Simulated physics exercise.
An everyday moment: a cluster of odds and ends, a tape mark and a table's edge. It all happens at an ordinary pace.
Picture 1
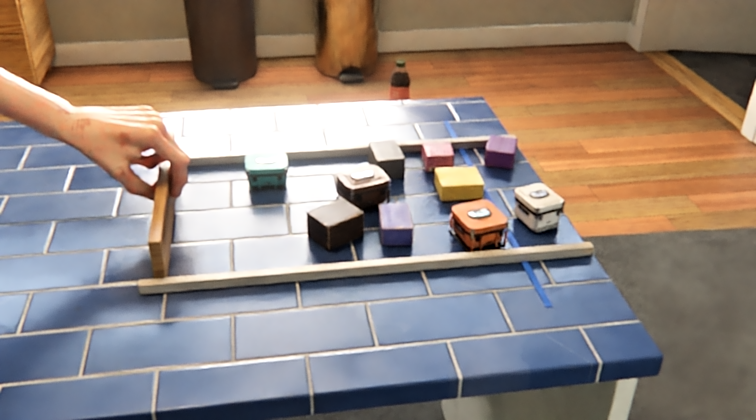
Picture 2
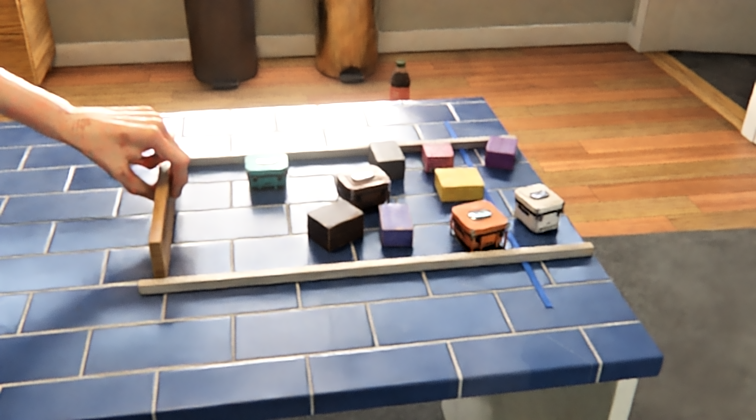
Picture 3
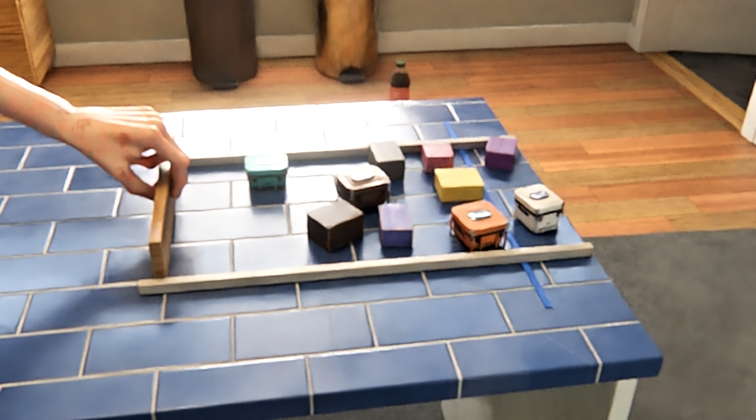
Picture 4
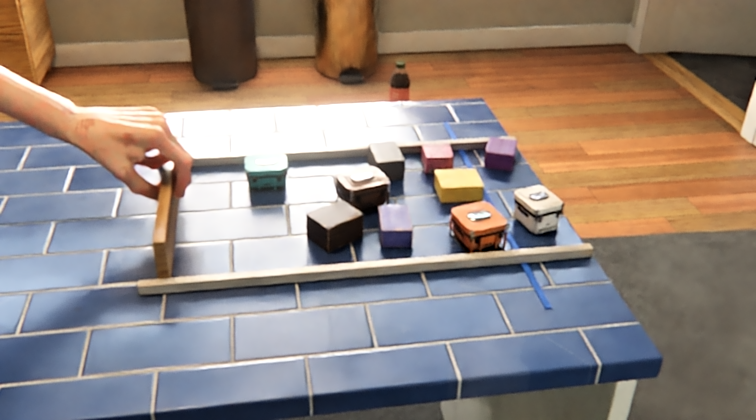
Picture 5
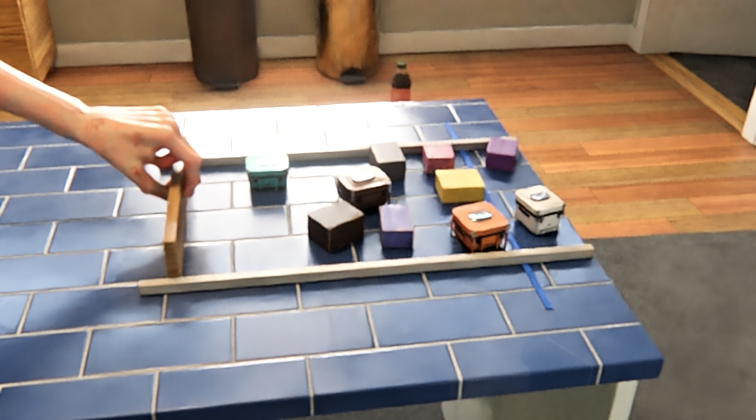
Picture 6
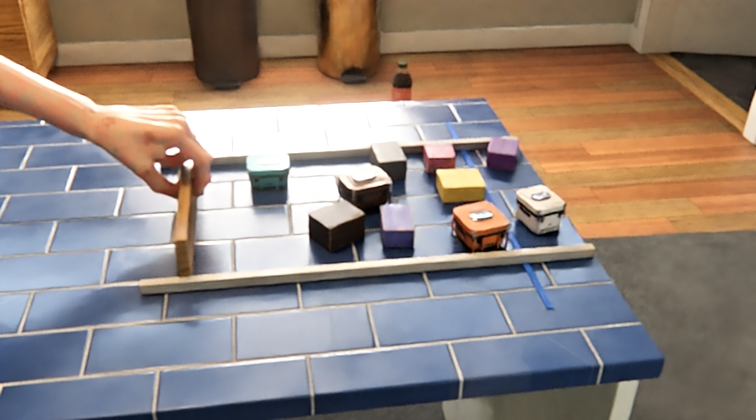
A hand held a wooden board upright on a blue tiled table, barely moving at first, then slid it a short way right toward a scattered group of colourful blocks and small cases, touching none.
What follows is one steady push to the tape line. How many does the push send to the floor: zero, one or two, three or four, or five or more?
Here the number that fall off is three or four.
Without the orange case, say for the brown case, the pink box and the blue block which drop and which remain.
The brown case survives; the pink box goes over; the blue block does not fall.
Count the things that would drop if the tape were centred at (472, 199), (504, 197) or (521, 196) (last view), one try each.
Down on the floor: 4, 7 and 7.
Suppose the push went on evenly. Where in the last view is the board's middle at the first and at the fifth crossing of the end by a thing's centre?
First at (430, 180), next at (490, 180).
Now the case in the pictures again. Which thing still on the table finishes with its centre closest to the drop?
Foremost is the yellow block.
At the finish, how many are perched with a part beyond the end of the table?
Overhanging: 3.
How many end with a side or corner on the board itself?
3 of them.
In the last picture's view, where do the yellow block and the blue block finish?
About (546, 179), and the other about (563, 216).
Early on, none off yet; purple block at rest near (503, 153); white case at rest near (539, 209); yellow block at rest near (460, 185).
A while later, none off yet; purple block leaning a little near (536, 152); white case leaning a little near (583, 205); yellow block travelled about its own width near (506, 182).
Finally, the number that fall off is three or four; lost, pink box, orange case, white case and purple block.
